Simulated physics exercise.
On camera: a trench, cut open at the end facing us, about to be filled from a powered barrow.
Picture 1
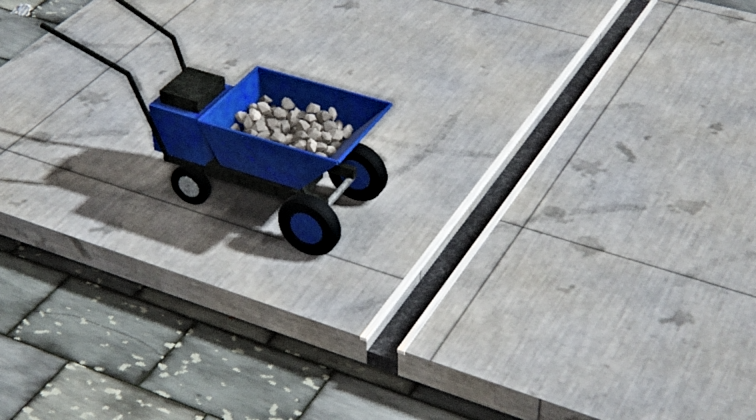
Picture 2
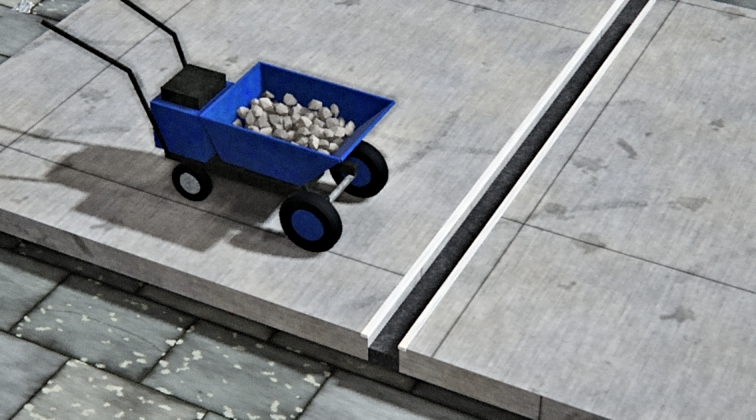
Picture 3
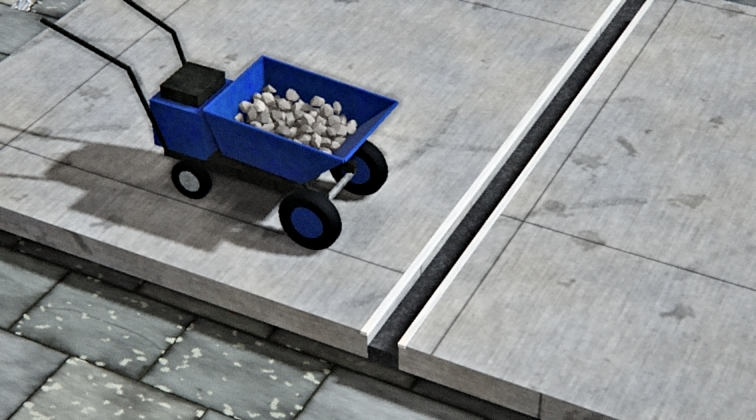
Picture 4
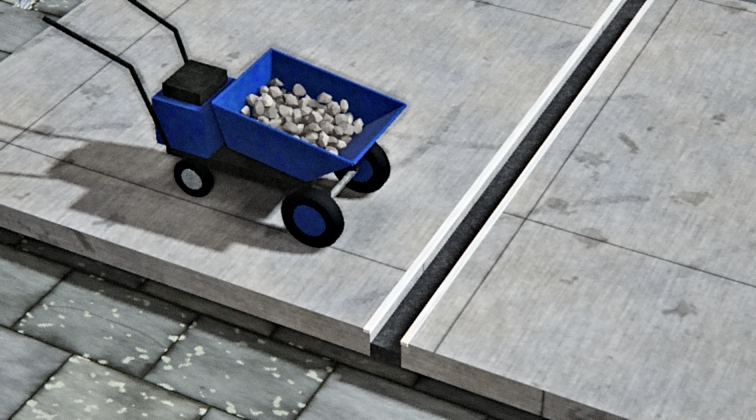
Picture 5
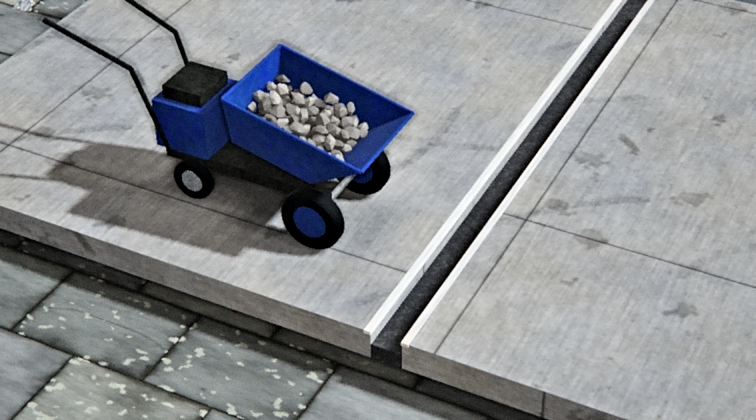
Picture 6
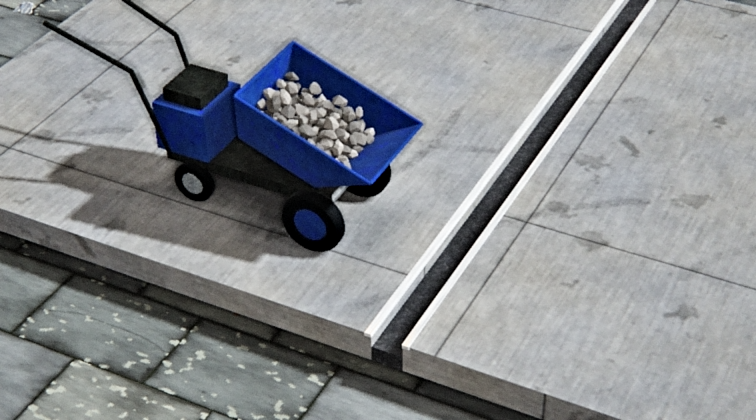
A blue skip loaded with pale broken stones tilts gradually forward on a small powered barrow, its back edge rising while its front lip dips toward the lower right. The barrow, with black handles and blue-hubbed front wheels, stands at left on grey paving, seen from above at an angle, beside a narrow, pale-edged dark trench. The stones shift slightly within the skip, while the wheels and view stay almost still.
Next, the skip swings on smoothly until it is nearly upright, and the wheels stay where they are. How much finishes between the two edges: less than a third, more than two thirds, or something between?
Between the edges lies between a third and two thirds of the load.
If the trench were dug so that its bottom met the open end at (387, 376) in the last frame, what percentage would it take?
It comes to 80 per cent or so.
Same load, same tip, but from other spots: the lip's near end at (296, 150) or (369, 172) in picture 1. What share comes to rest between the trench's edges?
In turn 30 and 20 in a hundred.
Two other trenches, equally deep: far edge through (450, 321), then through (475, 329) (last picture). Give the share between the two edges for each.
In turn 70 and 90 in a hundred.
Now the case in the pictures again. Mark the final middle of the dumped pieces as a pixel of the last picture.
Around (453, 251).
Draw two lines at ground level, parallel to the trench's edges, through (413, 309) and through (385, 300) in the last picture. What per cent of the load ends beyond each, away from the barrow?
About 40 and 80 per cent.
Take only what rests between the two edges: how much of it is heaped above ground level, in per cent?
It comes to 45 per cent or so.
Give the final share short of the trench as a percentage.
Roughly 5 in a hundred.
Soon after the last picture, skip tipped steeply; all in the skip.
A little later, skip tipped right over; most in the skip; a stray few short of the trench; about a quarter in or heaped over the trench.
Later still, skip tipped right over; about a quarter in the skip; a small part short of the trench; about half in or heaped over the trench; about a quarter beyond it.
At rest, skip tipped right over; about a quarter in the skip; a small part short of the trench; about half in or heaped over the trench; about a quarter beyond it.
